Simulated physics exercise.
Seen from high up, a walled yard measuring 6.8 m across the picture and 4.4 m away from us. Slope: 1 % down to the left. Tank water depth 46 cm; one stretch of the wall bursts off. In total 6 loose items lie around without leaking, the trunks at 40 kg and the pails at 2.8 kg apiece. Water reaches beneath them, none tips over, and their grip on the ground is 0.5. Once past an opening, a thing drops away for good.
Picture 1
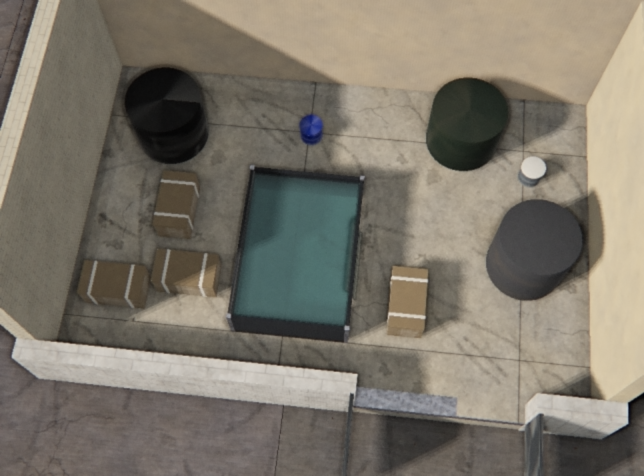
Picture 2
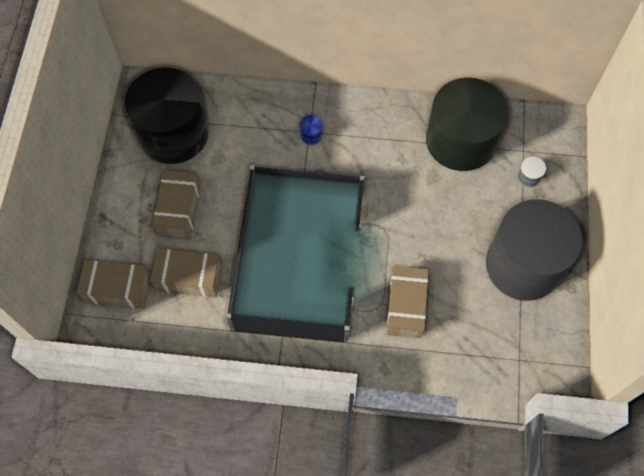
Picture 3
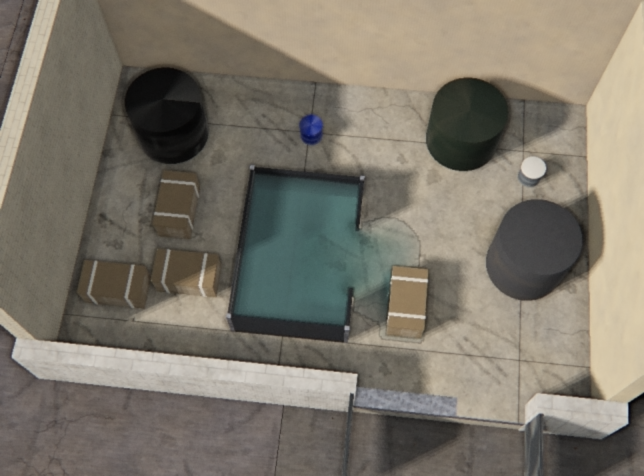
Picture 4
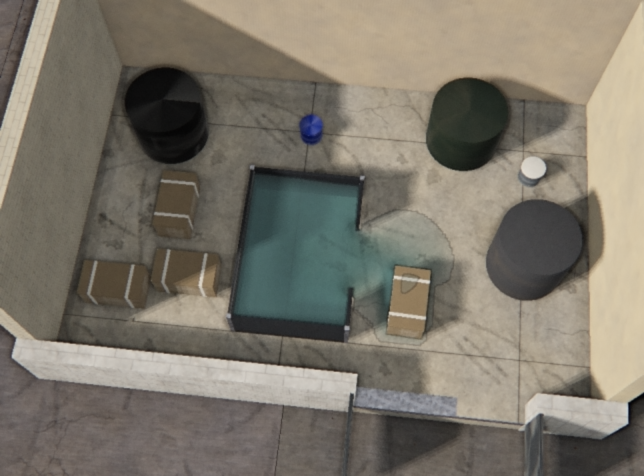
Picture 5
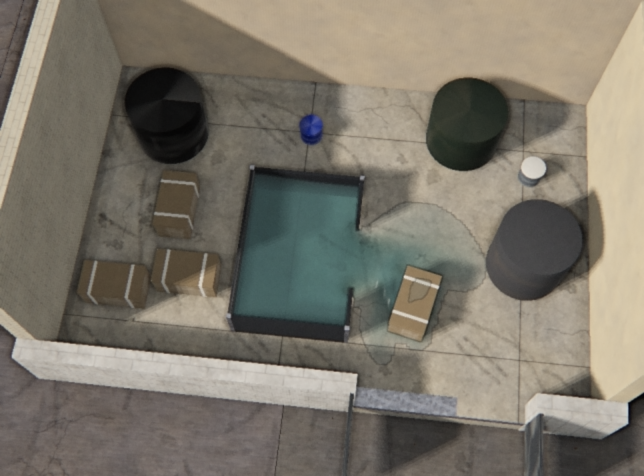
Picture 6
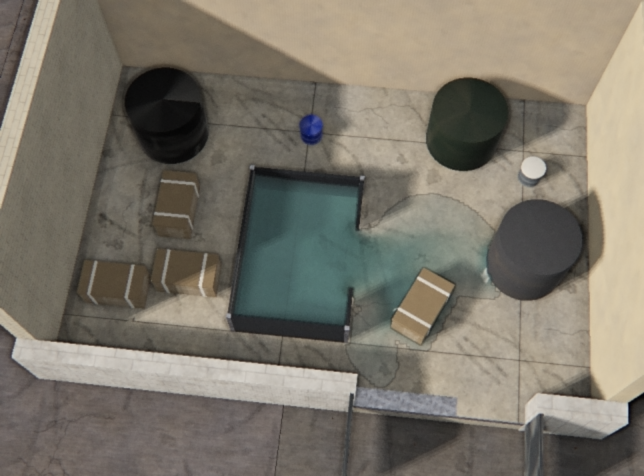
Water burst through the right side of a dark-framed tank in a walled yard and spread across the floor toward the gray barrel, turning the nearest brown trunk while everything else stayed put.
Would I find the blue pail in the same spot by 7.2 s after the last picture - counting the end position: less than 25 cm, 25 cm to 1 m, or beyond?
I'd say the blue pail makes a modest move.
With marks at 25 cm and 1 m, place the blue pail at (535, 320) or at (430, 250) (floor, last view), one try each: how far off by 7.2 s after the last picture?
Results, in order: Borne far off, then borne far off.
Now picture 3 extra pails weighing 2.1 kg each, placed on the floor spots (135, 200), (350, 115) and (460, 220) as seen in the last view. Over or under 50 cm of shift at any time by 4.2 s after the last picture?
Listed order gives within the limit, within the limit, above the limit.
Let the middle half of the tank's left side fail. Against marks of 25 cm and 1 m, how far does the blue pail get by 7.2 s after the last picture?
Outcome for the blue pail: It is borne far off.
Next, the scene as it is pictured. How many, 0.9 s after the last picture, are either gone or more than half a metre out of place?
By my reckoning, 1.
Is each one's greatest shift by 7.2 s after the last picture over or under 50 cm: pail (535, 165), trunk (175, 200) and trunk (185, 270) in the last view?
Results in listed order: Exceeds / falls short / falls short.
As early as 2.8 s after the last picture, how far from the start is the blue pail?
0 cm, give or take.
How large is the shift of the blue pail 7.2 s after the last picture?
Close to 60 cm by then.
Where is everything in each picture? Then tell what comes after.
The blue pail at (311, 125) rests on the ground; water covers 2.9 m2; 0 of 6 have shifted, in the first picture.
The blue pail at (311, 125) rests on the ground; 3.3 m2 under water; 0 of 6 have shifted, in the second picture.
The blue pail at (311, 125) rests on the ground; 3.8 m2 under water; 0 of 6 have shifted, in the third picture.
The blue pail at (311, 125), on the bottom; 4.4 m2 under water; 0 of 6 have shifted, in the fourth picture.
The blue pail at (311, 125), on the bottom; 5.1 m2 under water; 1 of 6 have shifted, in the fifth picture.
The blue pail at (311, 125), on the bottom; water covers 5.8 m2; 1 of 6 have shifted, in the sixth picture.
Then, 0.9 s after the last picture the blue pail is near (311, 125), 0.0 m from its start, aground; 0 of 6 are out; 0 afloat.
Then, 2.8 s after the last picture the blue pail is near (311, 125), 0.0 m from its start, aground; 0 of 6 are out; 1 afloat.
Then, 4.8 s after the last picture the blue pail is near (310, 125), 0.0 m from its start, aground; 0 of 6 are out; 1 afloat.
Then, 7.2 s after the last picture the blue pail is near (266, 118), 0.6 m from its start, aground; 0 of 6 are out; 1 afloat.
